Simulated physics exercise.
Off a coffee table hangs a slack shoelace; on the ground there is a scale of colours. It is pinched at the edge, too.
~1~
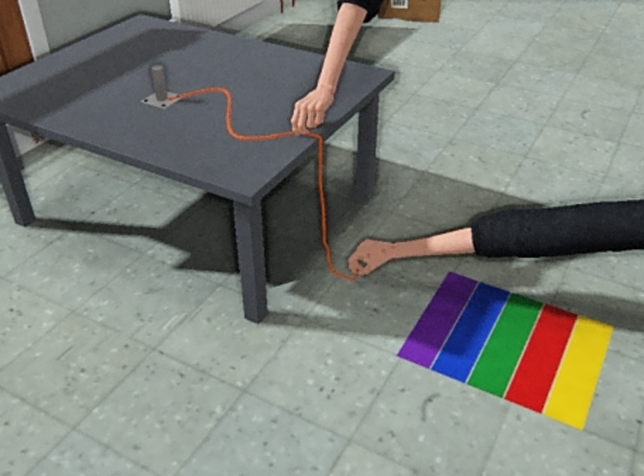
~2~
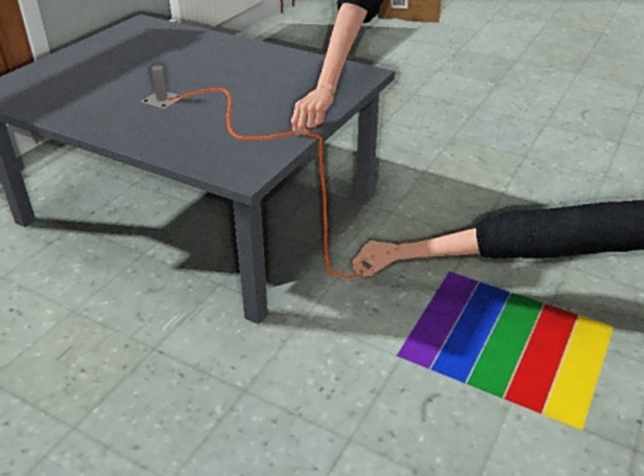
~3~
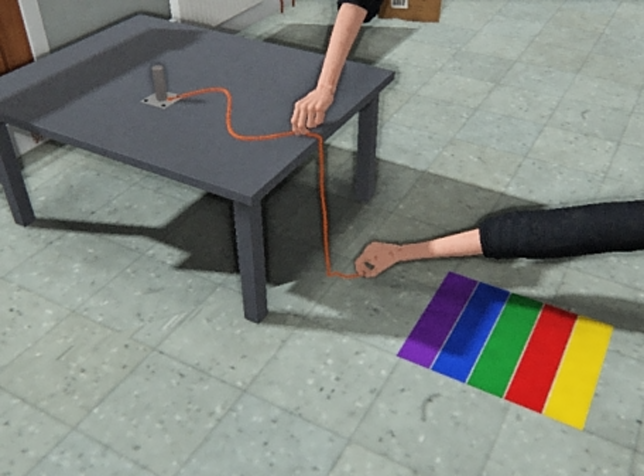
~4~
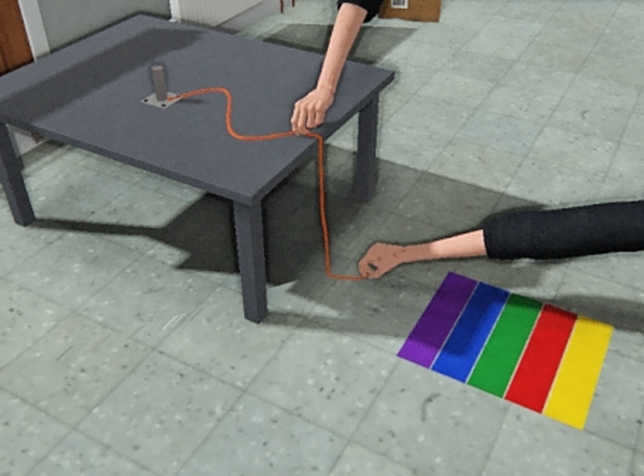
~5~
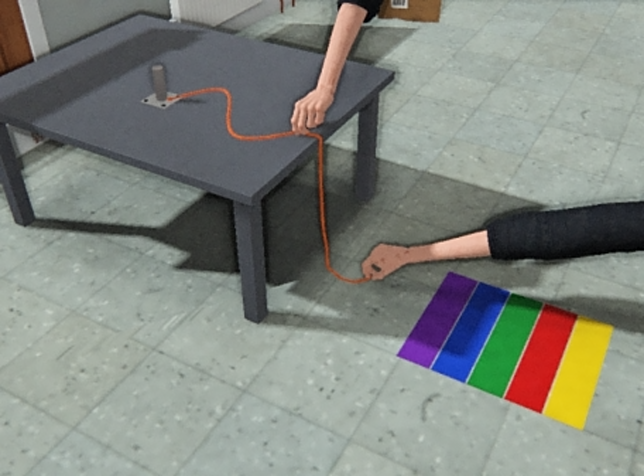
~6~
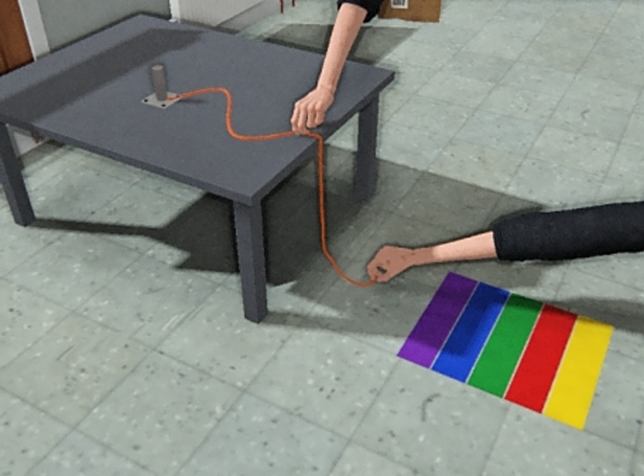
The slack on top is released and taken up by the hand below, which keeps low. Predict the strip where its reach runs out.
Its reach runs out at the red strip.
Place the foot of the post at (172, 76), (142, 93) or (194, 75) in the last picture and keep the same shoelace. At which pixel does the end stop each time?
Approximate places, in that order: (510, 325), (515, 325), (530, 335).
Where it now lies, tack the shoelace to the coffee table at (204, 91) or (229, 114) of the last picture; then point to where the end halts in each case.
Per try (px, approx.): (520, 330), (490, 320).
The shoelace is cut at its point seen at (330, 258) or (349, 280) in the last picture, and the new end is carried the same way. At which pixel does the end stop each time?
Estimated pixels: (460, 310) then (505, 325).
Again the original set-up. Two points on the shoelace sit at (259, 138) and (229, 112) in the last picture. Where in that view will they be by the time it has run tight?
You'll find the first mark at (330, 151) and the second mark at (264, 124).
Soon after, end near (490, 318); over blue.
Then, end near (527, 332); over green.
At full stretch, end near (549, 340); over red. It gets as far as the red strip.
